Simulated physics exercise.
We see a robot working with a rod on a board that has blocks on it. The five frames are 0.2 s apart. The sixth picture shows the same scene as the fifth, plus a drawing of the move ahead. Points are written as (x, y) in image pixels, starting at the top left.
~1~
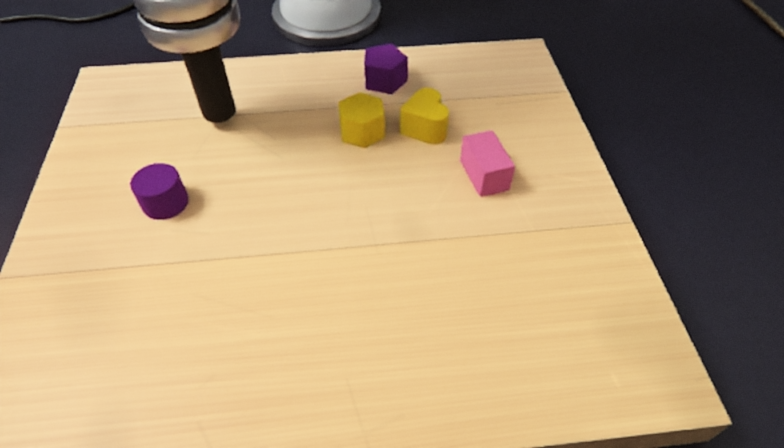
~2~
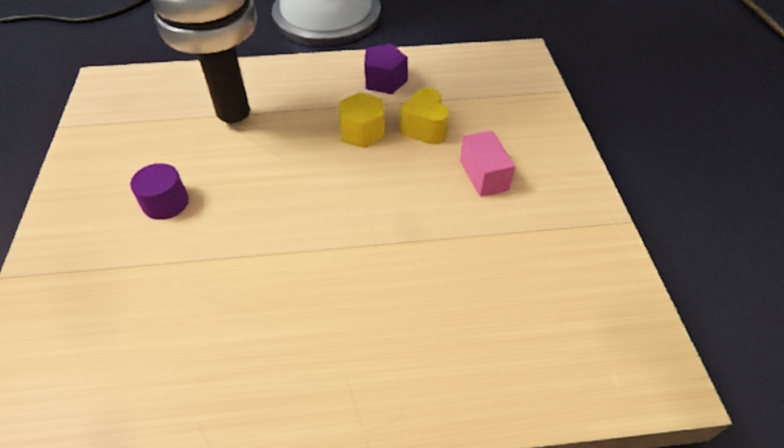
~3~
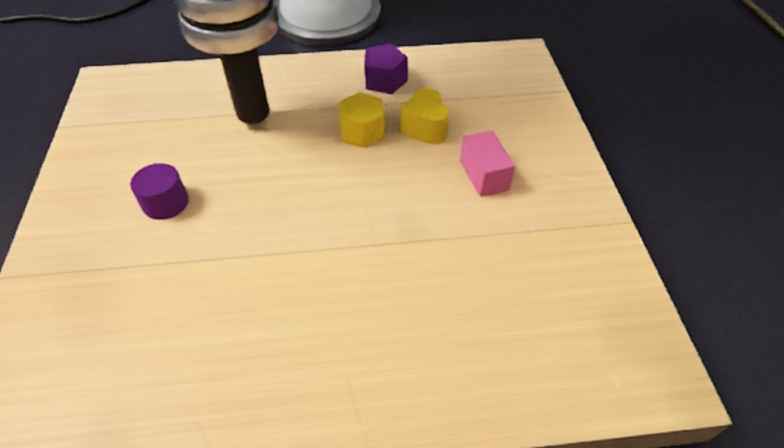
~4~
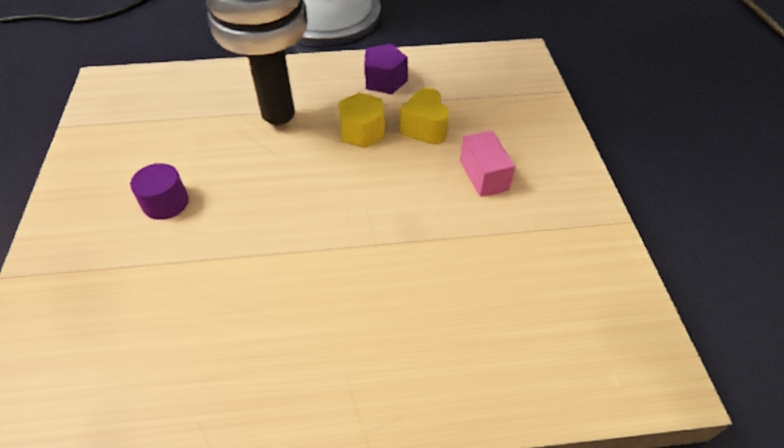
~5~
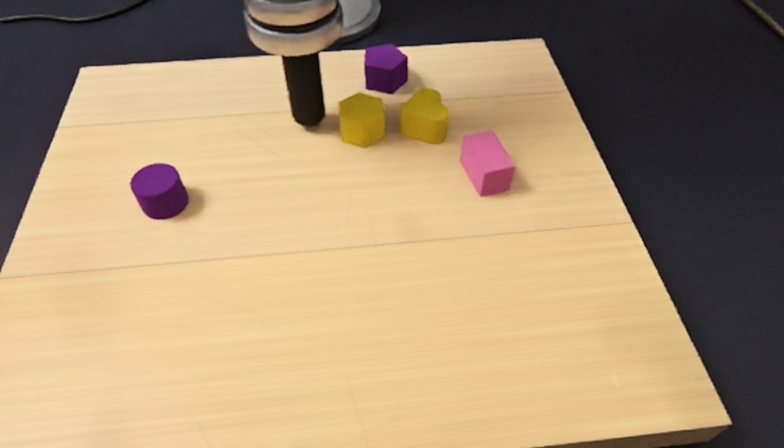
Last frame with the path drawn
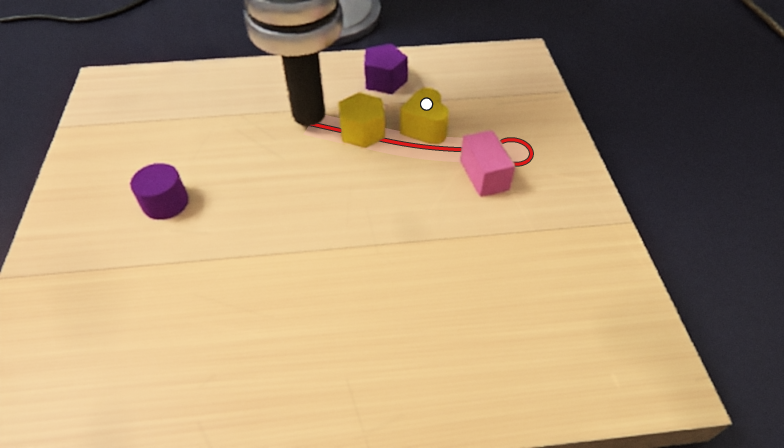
At first, a black rod held by a robot stands near the upper left of a wooden board, above and right of a purple cylinder. The rod then slides steadily right until it is just left of the yellow hexagonal block, while the yellow, purple and pink blocks all stay still.
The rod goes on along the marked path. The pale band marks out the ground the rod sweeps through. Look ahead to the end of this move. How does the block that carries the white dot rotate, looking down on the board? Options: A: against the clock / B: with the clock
Choice A: Against the clock.
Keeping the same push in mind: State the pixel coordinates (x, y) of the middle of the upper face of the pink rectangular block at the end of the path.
I think it will end close to (536, 171).
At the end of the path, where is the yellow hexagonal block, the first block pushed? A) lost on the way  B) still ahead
B - still ahead.
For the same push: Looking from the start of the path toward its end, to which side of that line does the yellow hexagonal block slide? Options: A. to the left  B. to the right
B
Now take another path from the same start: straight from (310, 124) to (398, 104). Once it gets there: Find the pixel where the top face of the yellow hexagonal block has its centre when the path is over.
Final place: (390, 109).
Drawn move, from (310, 124) via (374, 138) and (443, 149), ending at (514, 152); the dot is on the yellow heart-shaped block.
The first path, step by step. One third of the way, rod at (374, 130); yellow hexagonal block at (413, 122), turned 20° clockwise; yellow heart-shaped block at (449, 105), turned 60° anticlockwise.
Two thirds of the way, rod at (444, 141); yellow hexagonal block at (487, 132), turned 15° clockwise; yellow heart-shaped block at (474, 101), turned 110° anticlockwise; pink rectangular block at (516, 159), turned 55° clockwise.
At the end, rod at (515, 144); yellow hexagonal block at (557, 145), turned 50° clockwise; purple pentagon still; yellow heart-shaped block at (476, 101), turned 120° anticlockwise; pink rectangular block at (536, 171), turned 115° clockwise.
